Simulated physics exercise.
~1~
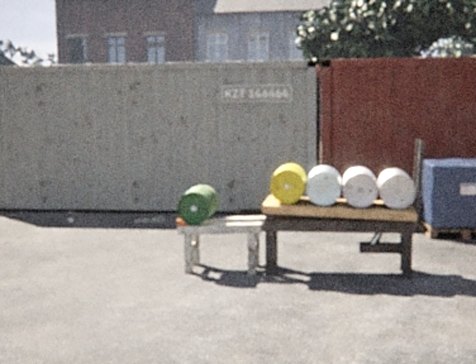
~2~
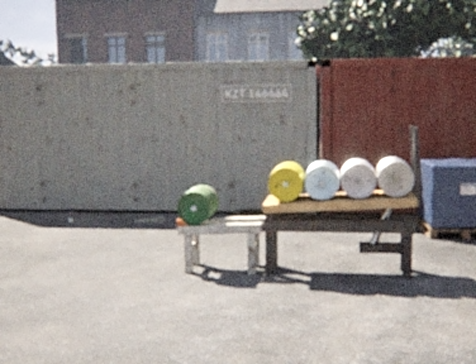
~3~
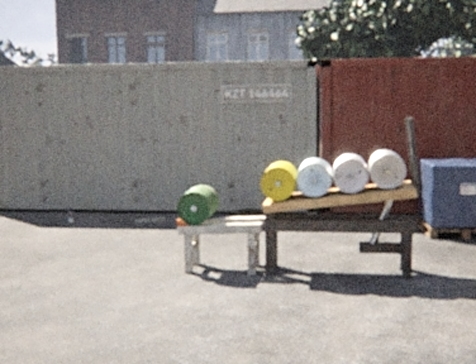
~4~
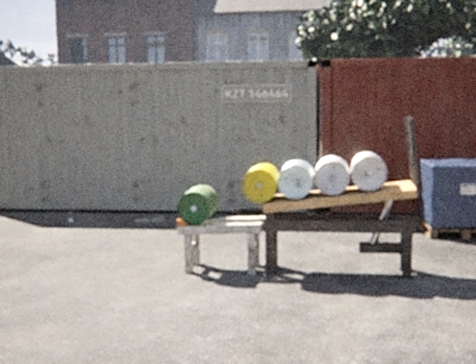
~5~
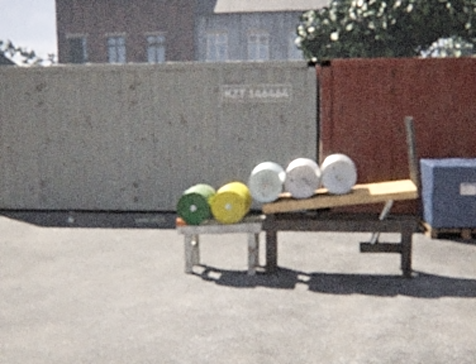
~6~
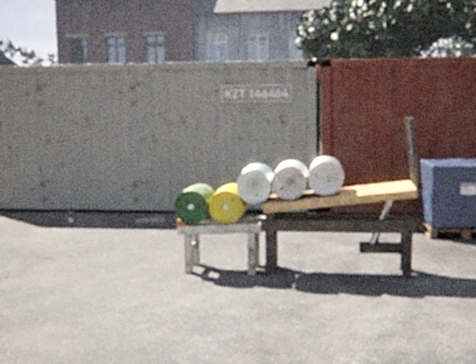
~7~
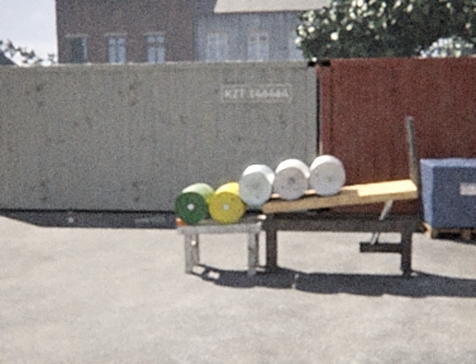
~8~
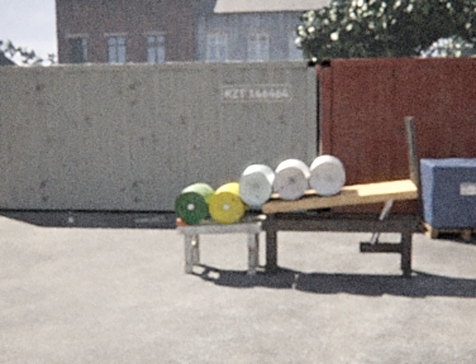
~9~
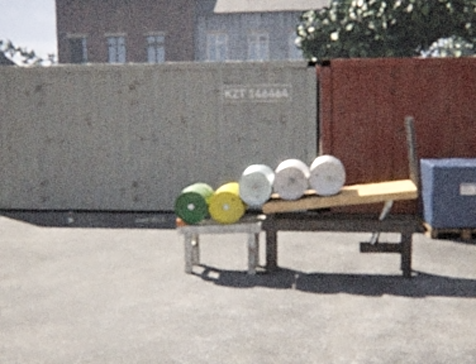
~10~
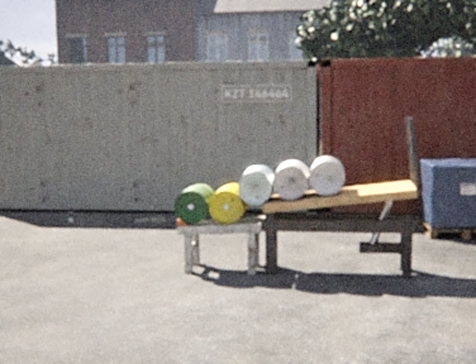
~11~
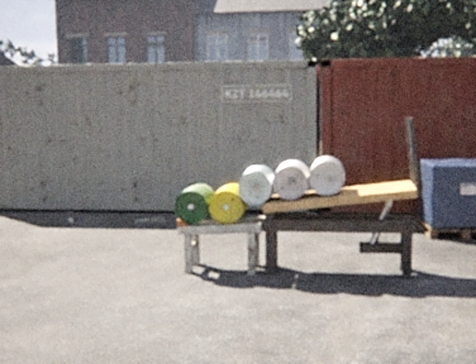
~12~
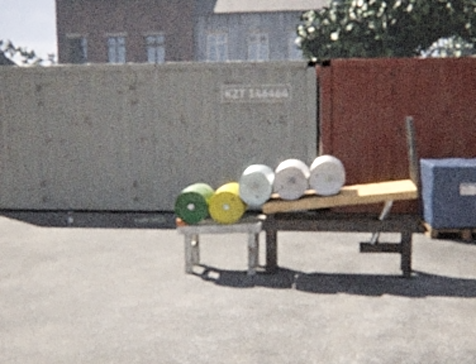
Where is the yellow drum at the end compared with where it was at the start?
At the start the yellow drum is on the wooden tabletop at the left of the white drums. At the end it rests further left and lower, on the small bench against the green drum.
